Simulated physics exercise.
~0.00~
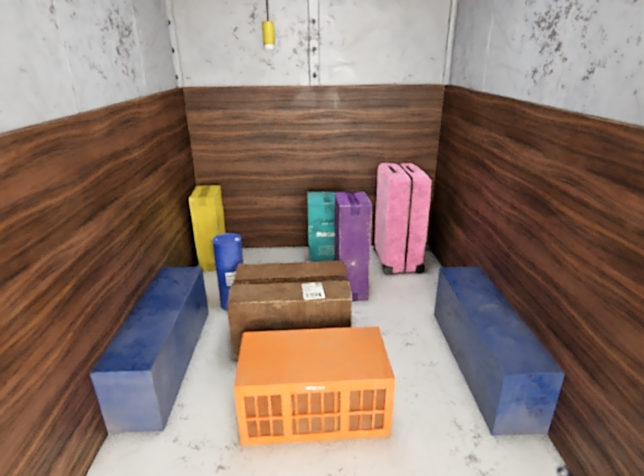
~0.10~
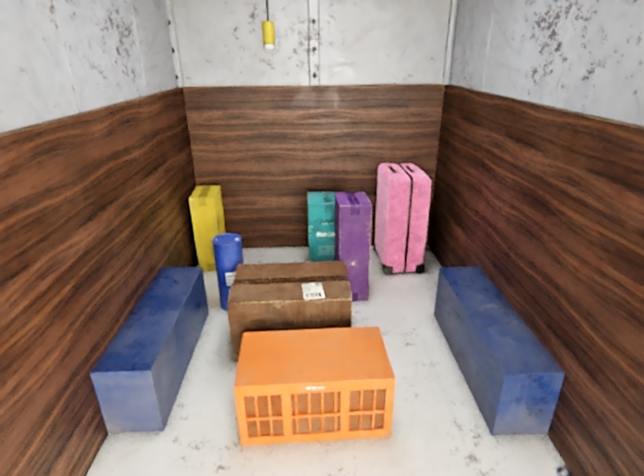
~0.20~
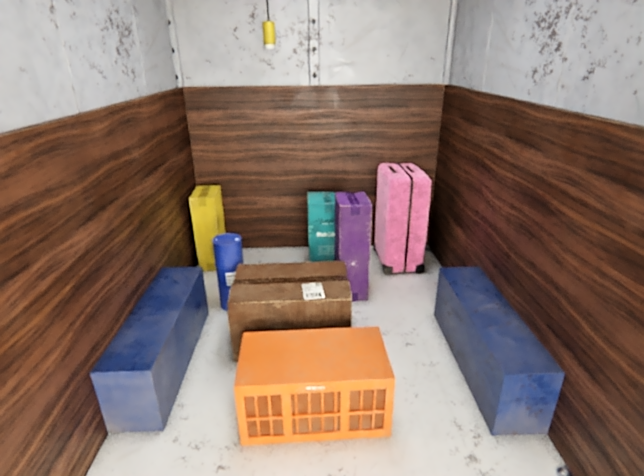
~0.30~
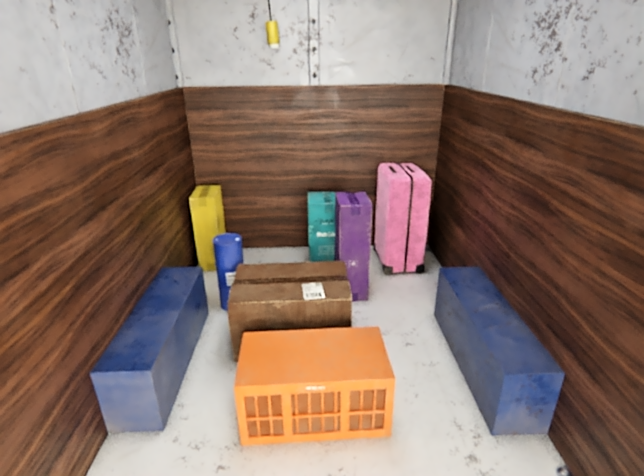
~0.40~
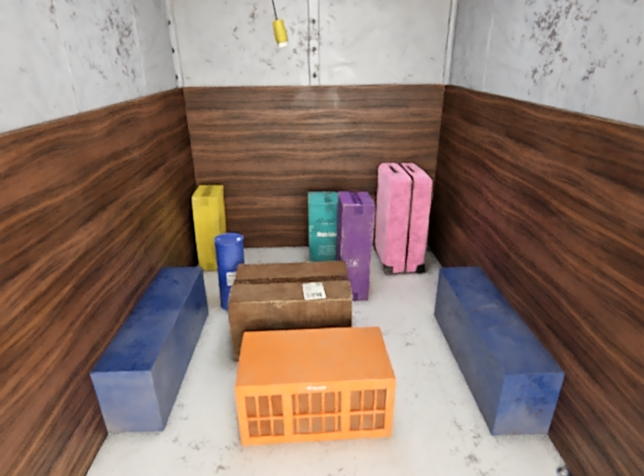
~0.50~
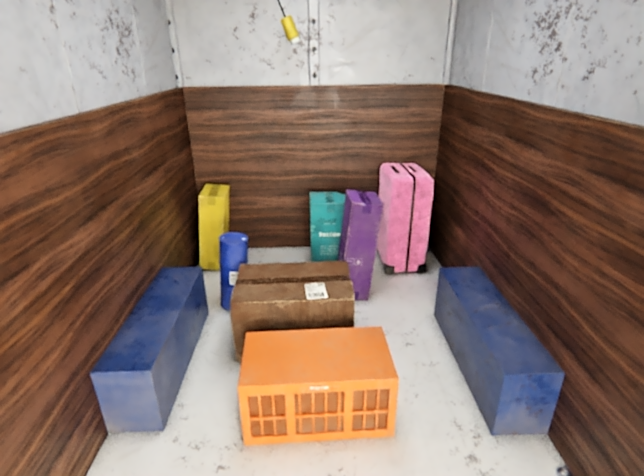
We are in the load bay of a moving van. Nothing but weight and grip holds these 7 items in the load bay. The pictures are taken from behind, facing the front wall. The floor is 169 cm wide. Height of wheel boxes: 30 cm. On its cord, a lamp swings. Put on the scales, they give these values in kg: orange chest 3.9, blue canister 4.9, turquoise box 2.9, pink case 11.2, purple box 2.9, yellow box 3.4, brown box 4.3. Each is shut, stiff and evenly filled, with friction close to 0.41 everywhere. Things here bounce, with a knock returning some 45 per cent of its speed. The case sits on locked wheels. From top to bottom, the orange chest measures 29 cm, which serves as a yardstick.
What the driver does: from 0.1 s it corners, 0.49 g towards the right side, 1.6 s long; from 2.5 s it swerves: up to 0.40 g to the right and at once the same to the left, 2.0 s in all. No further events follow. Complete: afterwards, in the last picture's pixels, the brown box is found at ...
... about (386, 306).
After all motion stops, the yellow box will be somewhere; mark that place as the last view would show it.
Near (327, 248).
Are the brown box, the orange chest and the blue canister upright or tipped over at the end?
Final state - brown box: Remains on its base; orange chest: Remains on its base; blue canister: Goes over.
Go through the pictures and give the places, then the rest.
In the first picture, steady run; brown box (292, 309); orange chest (314, 382).
In the second picture, steady run; turquoise box (327, 232); pink case (400, 217).
In the third picture, force 0.20 g right; purple box (352, 247); yellow box (210, 228).
In the fourth picture, force 0.39 g right; orange chest (314, 382); blue canister (231, 273).
In the fifth picture, force 0.49 g right; turquoise box (327, 232); pink case (401, 217).
In the sixth picture, force 0.49 g right; brown box (295, 309); purple box (357, 246) leaning 6°.
After 0.80 s, force 0.49 g right; brown box slid 9 cm near (310, 308); yellow box leaning 60°; purple box leaning 52°.
After 1.00 s, force 0.49 g right; brown box slid 18 cm near (328, 308); yellow box on its side; blue canister on its side.
After 1.20 s, force 0.49 g right; brown box slid 30 cm near (353, 307); blue canister on its side; yellow box on its side.
After 1.40 s, force 0.49 g right; brown box slid 46 cm near (383, 306); blue canister on its side; yellow box on its side.
At rest (5.1 s), tipped over in the load bay, blue canister, purple box and yellow box; not toppled but over 15 cm from the start, orange chest, turquoise box, pink case and brown box. Seen from the same camera at the end, brown box near (386, 306).
